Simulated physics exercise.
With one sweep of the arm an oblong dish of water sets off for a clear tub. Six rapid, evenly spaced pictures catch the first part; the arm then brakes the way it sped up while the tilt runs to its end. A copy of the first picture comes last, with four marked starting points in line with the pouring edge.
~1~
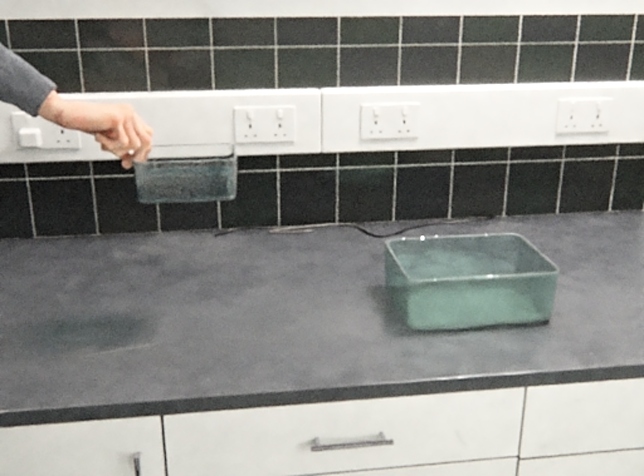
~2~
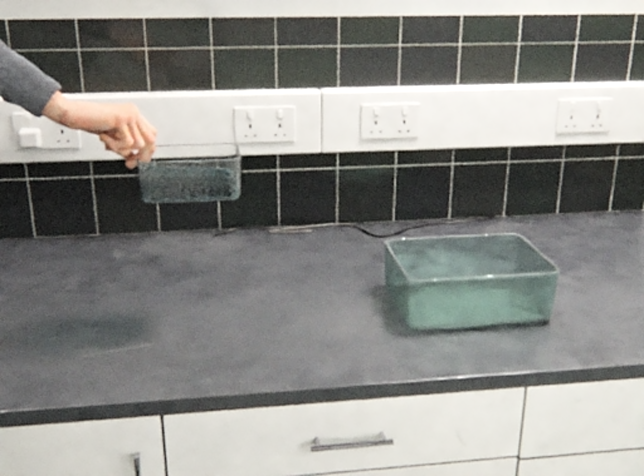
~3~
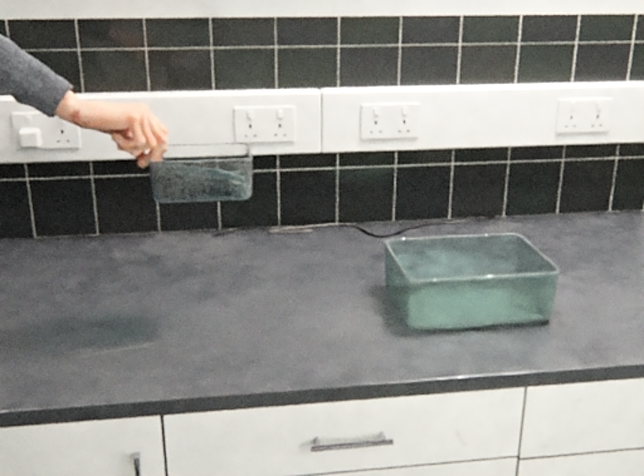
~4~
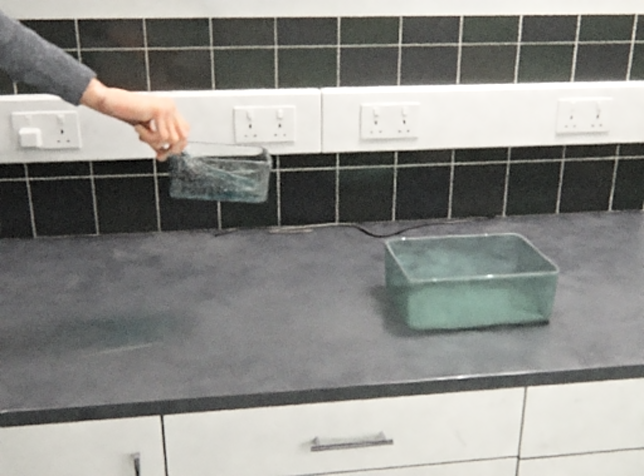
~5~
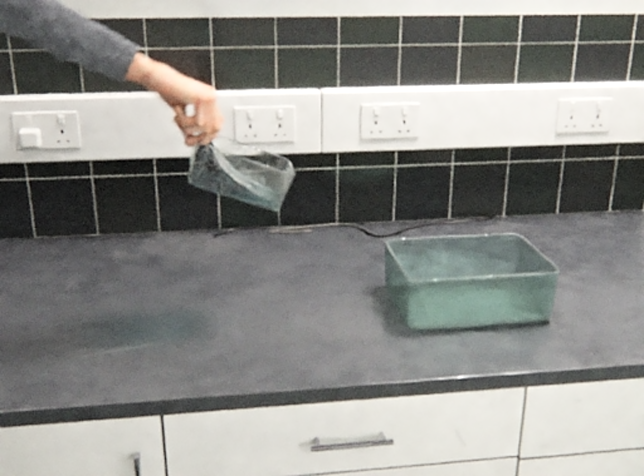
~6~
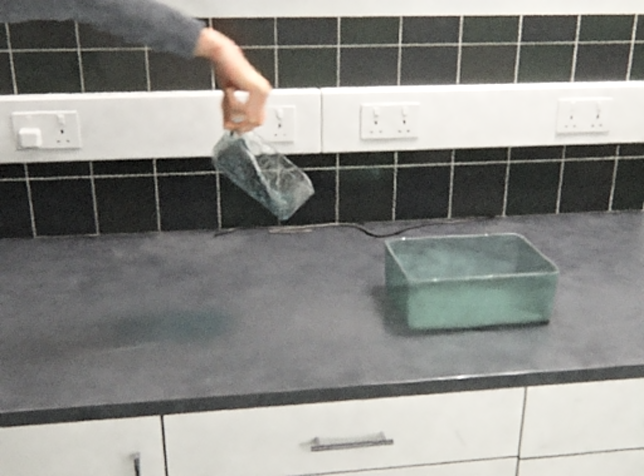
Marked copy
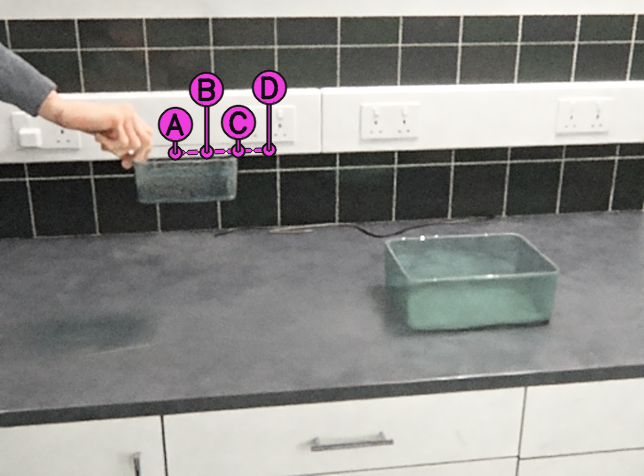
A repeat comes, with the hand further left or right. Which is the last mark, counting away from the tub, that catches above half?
The limit is D.
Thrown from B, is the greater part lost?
Yes, it does.
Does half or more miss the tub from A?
Yes.
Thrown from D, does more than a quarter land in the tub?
Yes, it does.
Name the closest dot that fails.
That would be C.
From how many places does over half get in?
One of them.
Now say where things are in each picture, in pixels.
In the first picture, upright, lip at (234, 151); tub from (406, 328) to (550, 318); nothing has left yet.
In the second picture, upright, lip at (238, 150); nothing has left yet.
In the third picture, upright, lip at (249, 150); nothing has left yet.
In the fourth picture, tipped about 6°, lip at (268, 154); nothing has left yet.
In the fifth picture, tipped about 21°, lip at (291, 166); nothing has left yet.
In the sixth picture, tipped about 42°, lip at (310, 183); nothing has left yet.
On the marked copy, A at (175, 152); B at (206, 151); C at (238, 150); D at (269, 149).
For dot A, about 1 % lands in the tub, 98 % falls short.
For dot B, about 10 % lands in the tub, 87 % falls short and 3 % goes beside or beyond.
For dot C, about 28 % lands in the tub, 65 % falls short and 6 % goes beside or beyond.
For dot D, about 67 % lands in the tub, 26 % falls short and 7 % goes beside or beyond.
